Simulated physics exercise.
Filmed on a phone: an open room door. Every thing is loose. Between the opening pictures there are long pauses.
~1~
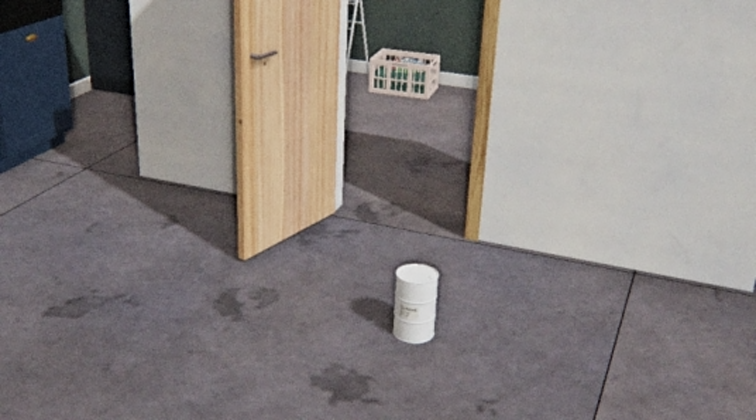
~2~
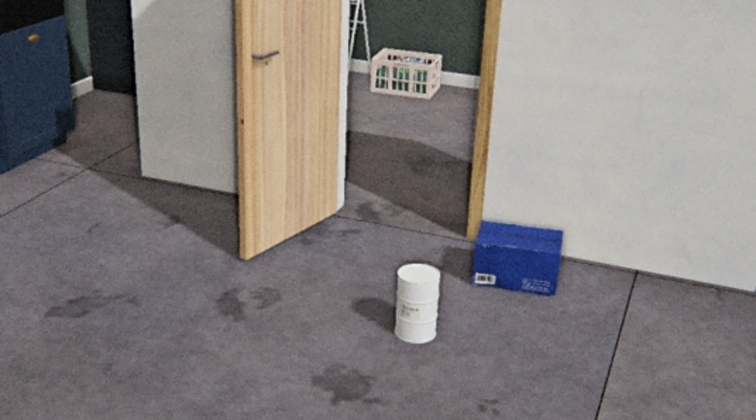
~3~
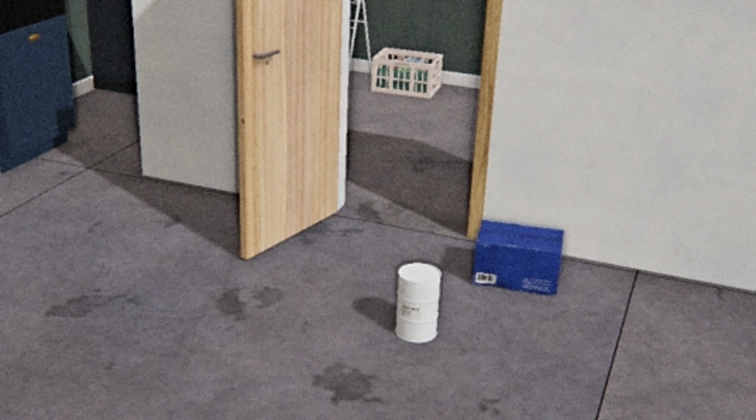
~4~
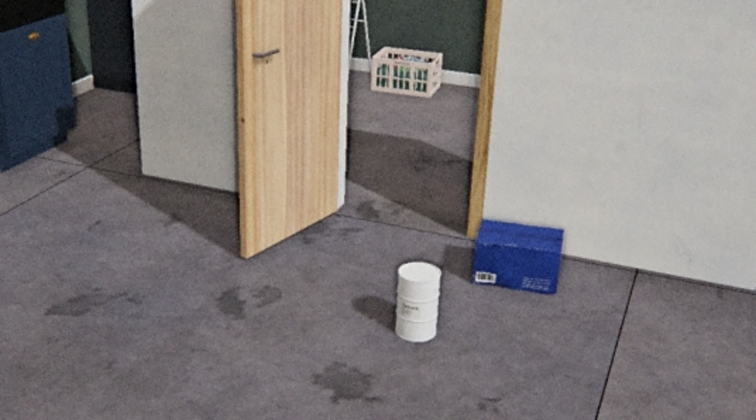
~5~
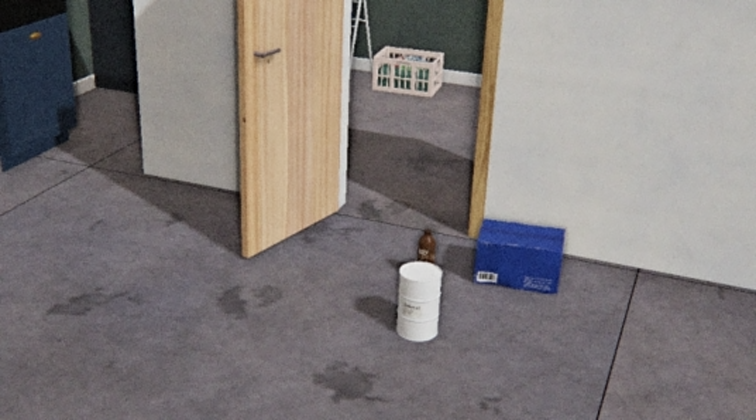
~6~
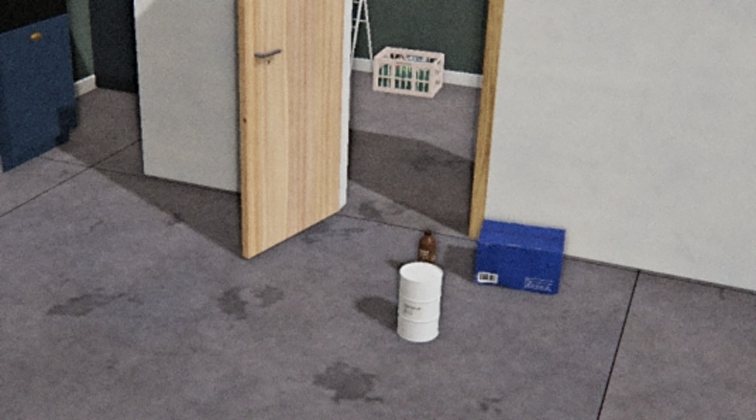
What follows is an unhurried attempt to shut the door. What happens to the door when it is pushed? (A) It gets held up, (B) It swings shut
It swings shut (B).
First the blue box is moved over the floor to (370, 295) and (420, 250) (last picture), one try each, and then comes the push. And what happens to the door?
Well, on the first go it makes it all the way, and on the second it is held back.
Then, 1.30 s later than the last frame, open by 73°.
Then, 2.30 s later than the last frame, open by 33°.
When it is over, open by 0°; all 3 as before. End places, in pixels of the last picture, brown bottle near (427, 255).
